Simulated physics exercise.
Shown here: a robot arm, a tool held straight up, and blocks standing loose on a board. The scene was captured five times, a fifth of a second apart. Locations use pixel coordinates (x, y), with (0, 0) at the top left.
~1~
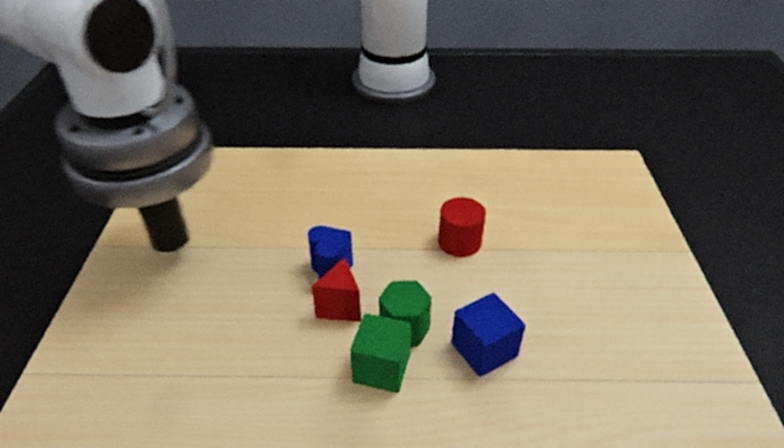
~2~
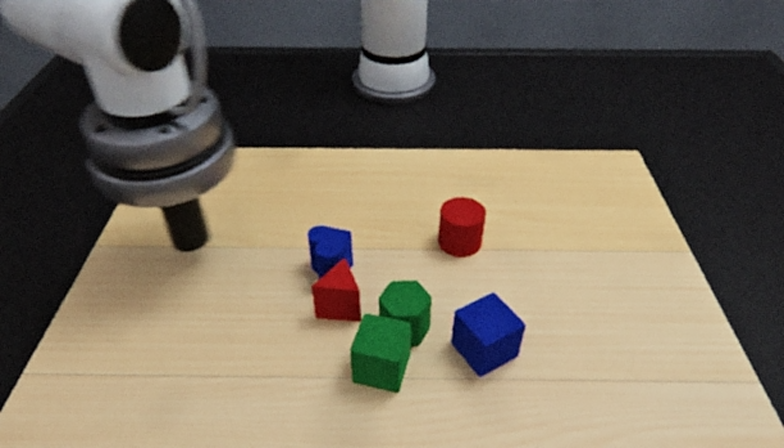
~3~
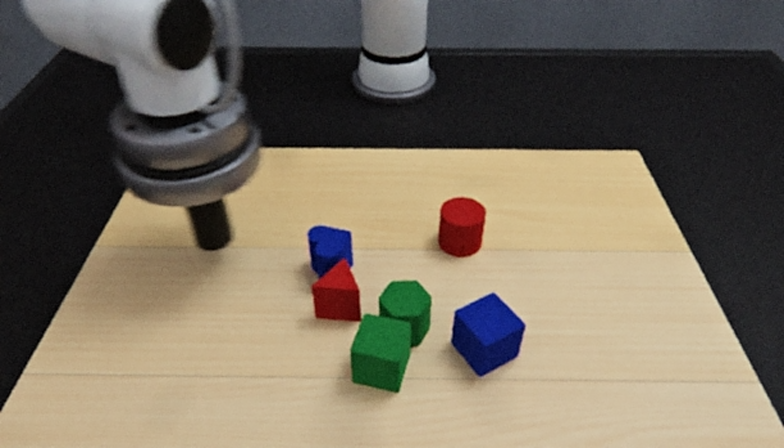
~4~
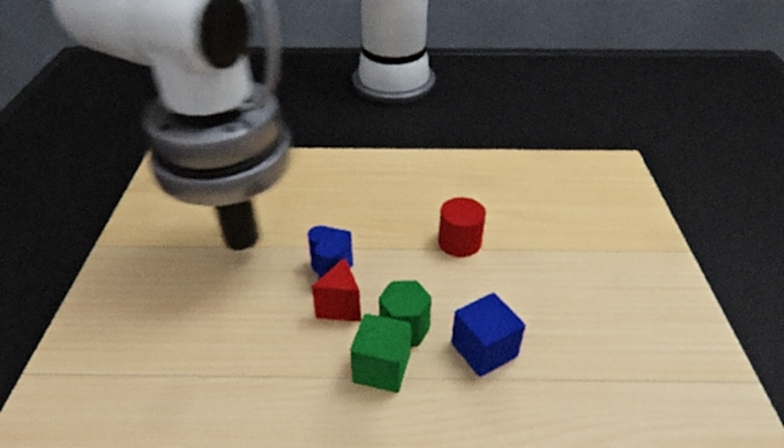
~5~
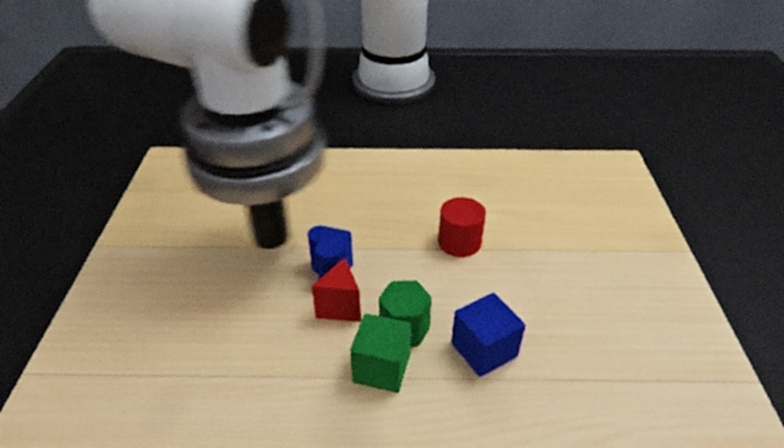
A robot arm holding a dark upright tool moved steadily to the right over a wooden board, drawing closer to the blue heart block, while the red, green and blue blocks all stayed still.
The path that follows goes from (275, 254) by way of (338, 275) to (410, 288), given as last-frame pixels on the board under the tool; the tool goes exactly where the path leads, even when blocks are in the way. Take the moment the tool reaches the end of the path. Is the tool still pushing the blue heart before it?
In short: Yes.
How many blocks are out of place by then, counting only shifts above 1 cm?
My count: 1.
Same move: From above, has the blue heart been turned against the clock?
No
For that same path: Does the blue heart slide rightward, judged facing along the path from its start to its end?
In short: No.
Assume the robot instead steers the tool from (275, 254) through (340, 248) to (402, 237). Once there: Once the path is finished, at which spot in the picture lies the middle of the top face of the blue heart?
I'd guess (351, 243).
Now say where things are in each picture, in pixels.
In the first frame, tool tip at (171, 240); block tops, blue heart at (328, 239); red triangular block at (338, 277); green hexagonal block at (405, 297).
In the second frame, tool at (191, 239); blocks unchanged.
In the third frame, tool at (215, 239); blocks unchanged.
In the fourth frame, tool at (242, 238); blocks unchanged.
In the fifth frame, tool at (272, 237); blue heart at (328, 239); red triangular block at (338, 277); green hexagonal block at (405, 297).
On the path given first. One third of the way, tool at (315, 252); blue heart at (352, 244), turned 15° clockwise; red triangular block at (341, 279), turned 15° clockwise.
Two thirds of the way, tool at (361, 264); blue heart at (396, 250), turned 30° clockwise; red triangular block at (342, 280), turned 25° clockwise.
At the end, tool at (410, 272); blue heart at (447, 257), turned 25° clockwise; red triangular block at (343, 280), turned 30° clockwise; green hexagonal block in place.
